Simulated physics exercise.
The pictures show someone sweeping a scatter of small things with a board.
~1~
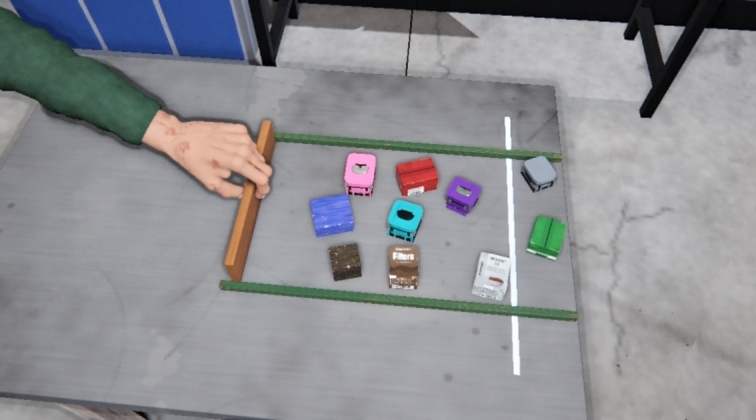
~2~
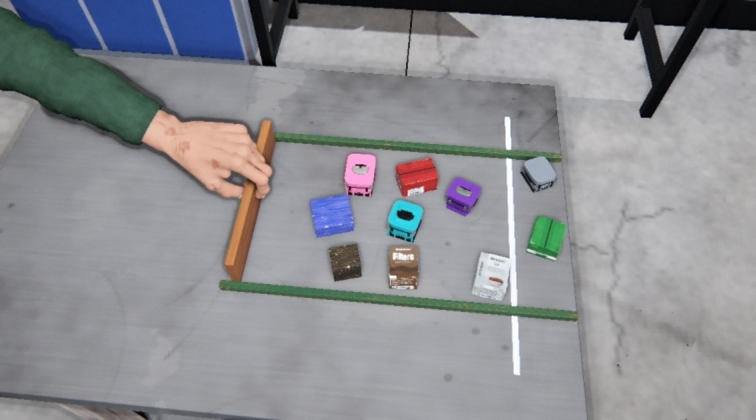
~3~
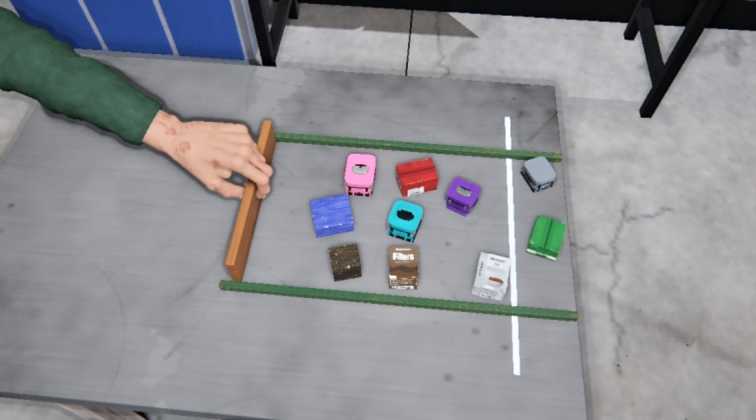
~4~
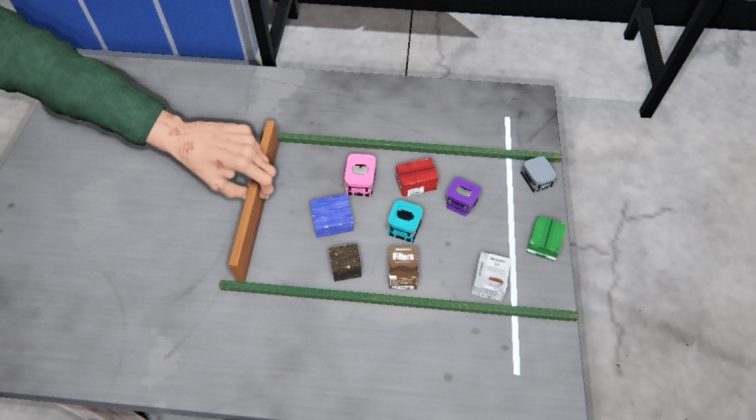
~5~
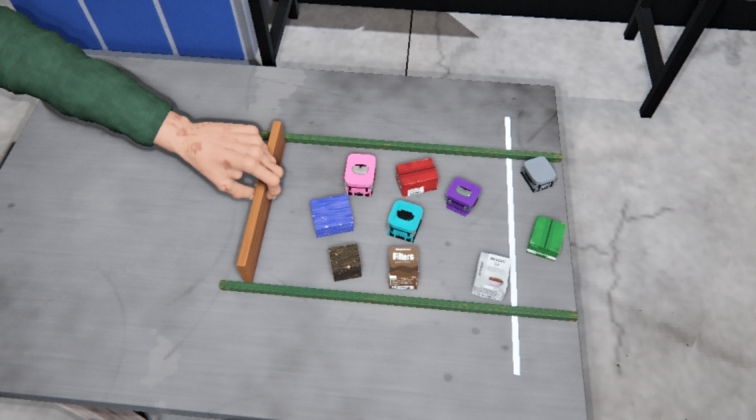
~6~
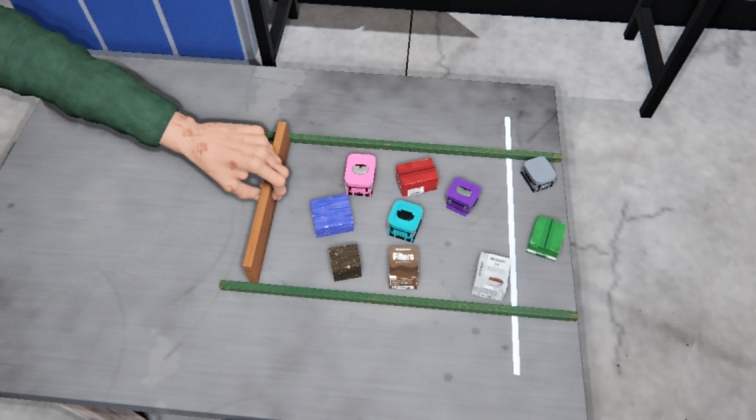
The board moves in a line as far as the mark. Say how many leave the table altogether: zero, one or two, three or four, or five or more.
In the end the number that fall off is three or four.
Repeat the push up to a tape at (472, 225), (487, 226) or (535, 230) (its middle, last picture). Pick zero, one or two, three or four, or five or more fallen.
The falls would be zero; none at all; more than four.
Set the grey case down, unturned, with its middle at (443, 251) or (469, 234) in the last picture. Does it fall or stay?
In turn it comes down; goes over.
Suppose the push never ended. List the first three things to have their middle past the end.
In order: The green box, then the purple case, then the white box.
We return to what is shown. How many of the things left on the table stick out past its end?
Overhanging: 3.
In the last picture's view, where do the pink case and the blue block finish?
About (525, 188), and the other about (533, 237).
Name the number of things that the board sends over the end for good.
It comes to 3.
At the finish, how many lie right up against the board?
It touches 3.
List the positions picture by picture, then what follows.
The first picture shows green box (546, 238); grey case (538, 175); white box (491, 276); board (253, 197); tape (512, 228).
The second picture shows grey case (538, 175); black block (346, 263).
The third picture shows white box (491, 276); purple case (462, 197).
The fourth picture shows green box (546, 238); board (256, 197).
The fifth picture shows grey case (538, 175); pink case (361, 175).
The sixth picture shows green box (546, 238); grey case (538, 175); white box (491, 276); board (269, 198); tape (512, 228).
A little later, none off yet; green box at rest near (546, 238); grey case at rest near (538, 175); white box at rest near (491, 276).
When it is over, the number that fall off is three or four; down, purple case, white box and green box.
